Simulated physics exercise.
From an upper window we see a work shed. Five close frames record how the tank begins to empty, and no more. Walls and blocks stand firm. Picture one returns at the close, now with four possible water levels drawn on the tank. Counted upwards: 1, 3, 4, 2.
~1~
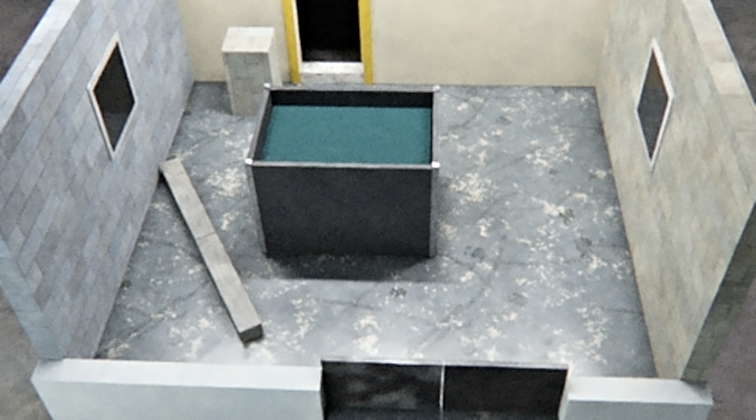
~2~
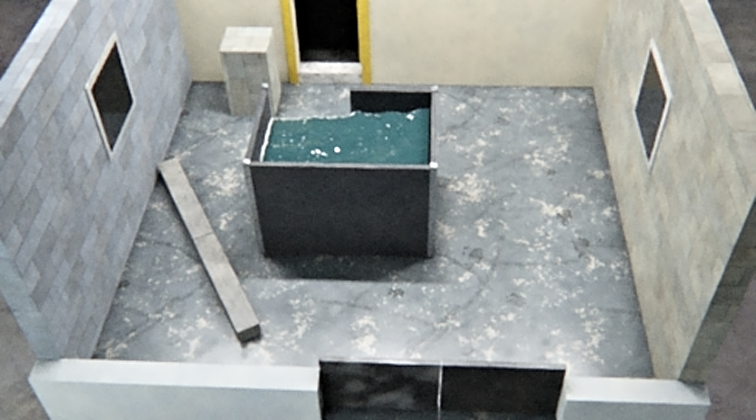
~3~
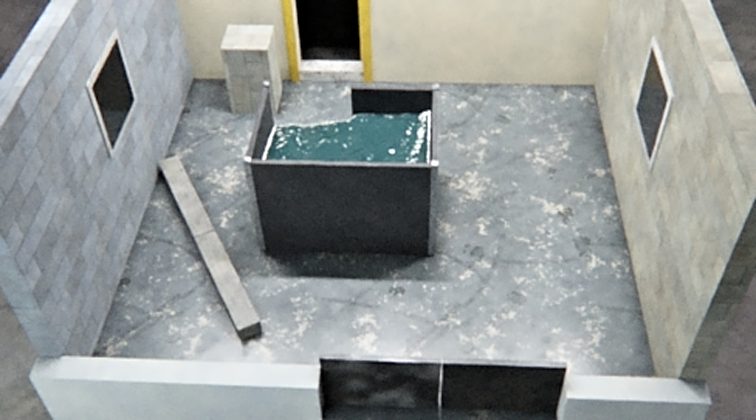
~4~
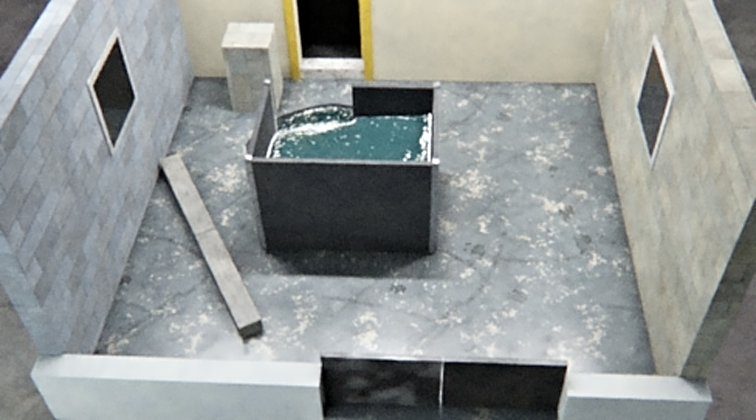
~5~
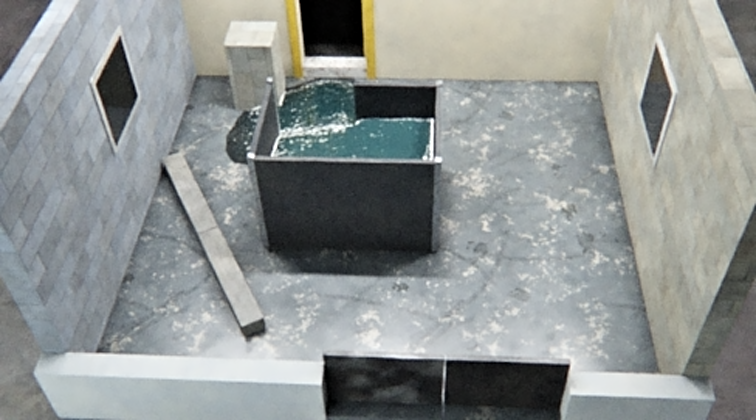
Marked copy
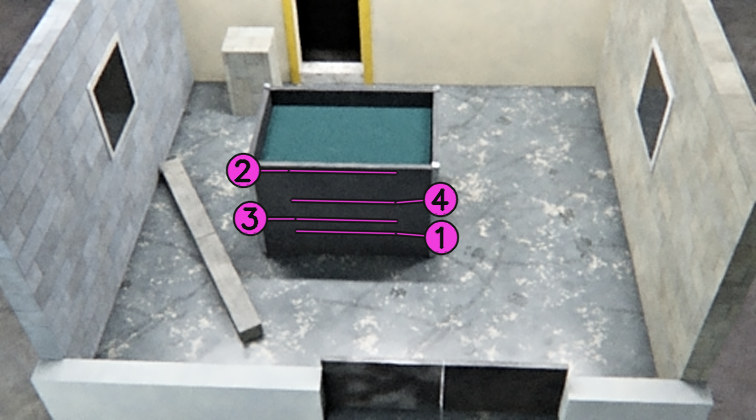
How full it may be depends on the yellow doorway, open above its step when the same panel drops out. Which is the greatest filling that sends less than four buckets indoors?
The limit is 1.
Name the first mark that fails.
Mark 3.
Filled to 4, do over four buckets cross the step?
Yes.
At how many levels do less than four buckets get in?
One of them.
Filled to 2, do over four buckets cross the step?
Yes, it does.
On the marked copy, 1 at (346, 232); 2 at (341, 171); 3 at (345, 220); 4 at (344, 201); from the bottom up 1, 3, 4, 2.
With 1, a bucket or two gets in.
With 2, dozens of bucketfuls pour in.
With 3, about 10 bucketfuls get in.
With 4, dozens of bucketfuls pour in.
